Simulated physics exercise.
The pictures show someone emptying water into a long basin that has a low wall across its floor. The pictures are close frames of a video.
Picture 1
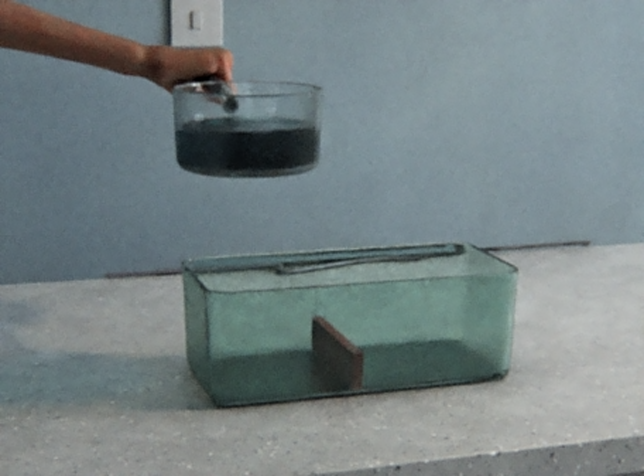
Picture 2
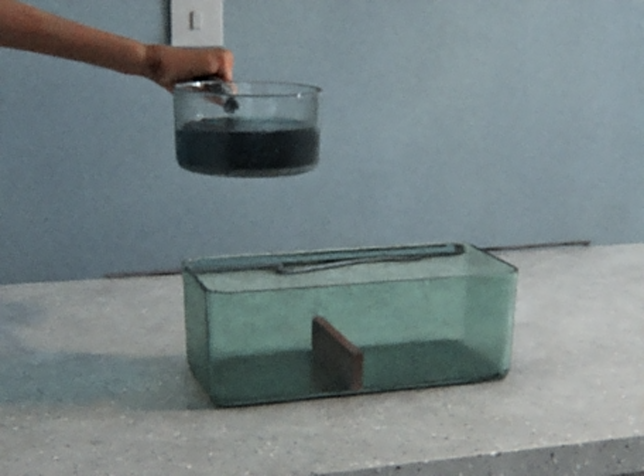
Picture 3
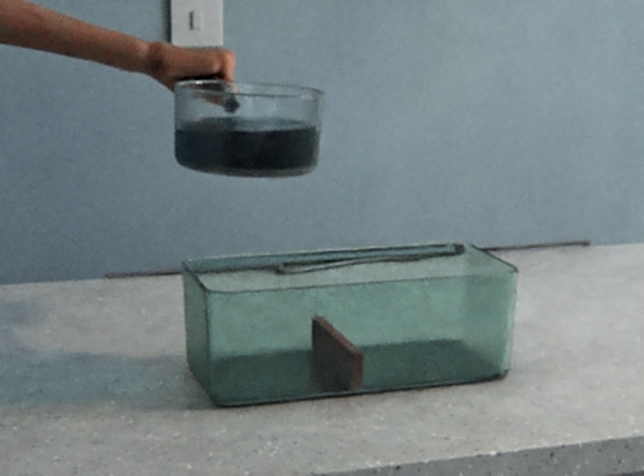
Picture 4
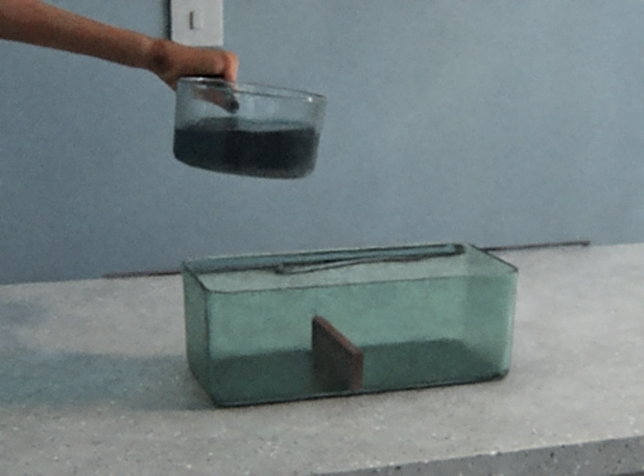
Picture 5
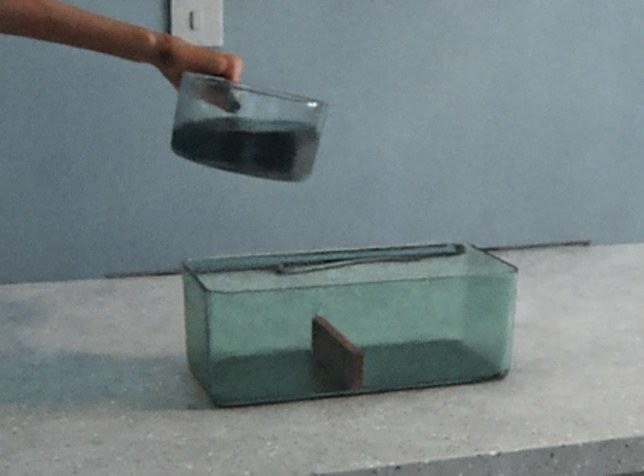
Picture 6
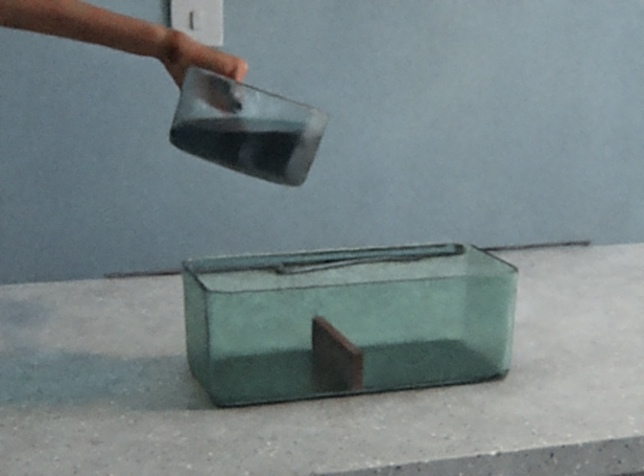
A hand held a round clear bowl of dark liquid above a long greenish glass basin with a low brown wall inside, then slowly tilted the bowl down to the right while the basin stayed still.
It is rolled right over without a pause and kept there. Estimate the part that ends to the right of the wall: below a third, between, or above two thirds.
It comes to over two thirds.
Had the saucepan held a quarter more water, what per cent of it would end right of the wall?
Some 85 per cent.
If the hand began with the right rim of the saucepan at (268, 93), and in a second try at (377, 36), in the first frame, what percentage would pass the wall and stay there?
The first gives 20 %, the second 95 %.
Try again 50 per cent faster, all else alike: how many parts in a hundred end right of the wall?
It comes to 85 per cent or so.
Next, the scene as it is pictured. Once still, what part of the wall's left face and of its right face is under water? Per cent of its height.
Left: 10 %. Right: 60 %.
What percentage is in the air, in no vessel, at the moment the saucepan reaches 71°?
Roughly 30 in a hundred.
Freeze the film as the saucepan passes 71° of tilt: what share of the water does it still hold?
Close to 65 per cent.
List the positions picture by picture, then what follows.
The first frame shows tilt 0°; pouring edge (318, 89); surface from (178, 126) to (313, 123); the long basin's rim runs from (195, 278) to (492, 258); the wall's top is at (336, 335).
The second frame shows tilt 1°; pouring edge (318, 90); surface from (178, 126) to (313, 123).
The third frame shows tilt 3°; pouring edge (320, 93); surface from (178, 126) to (313, 124).
The fourth frame shows tilt 7°; pouring edge (322, 99); surface from (178, 126) to (312, 124).
The fifth frame shows tilt 13°; pouring edge (323, 106); surface from (177, 126) to (314, 124).
The sixth frame shows tilt 19°; pouring edge (325, 115); surface from (175, 125) to (316, 125).
A moment on, the saucepan is tipped part way and 63 per cent is still to pour, 0 is left of the wall and 6 right of it.
Next, the saucepan is tipped on its side and 17 per cent is still to pour, 4 is left of the wall and 65 right of it.
Then the saucepan is tipped on its side and 2 per cent is still to pour, 10 is left of the wall and 85 right of it.
Later the saucepan is tipped on its side and 0 per cent is still to pour, 12 is left of the wall and 86 right of it.
In the end 13 per cent lies left of the wall, 86 right of it and 1 outside.
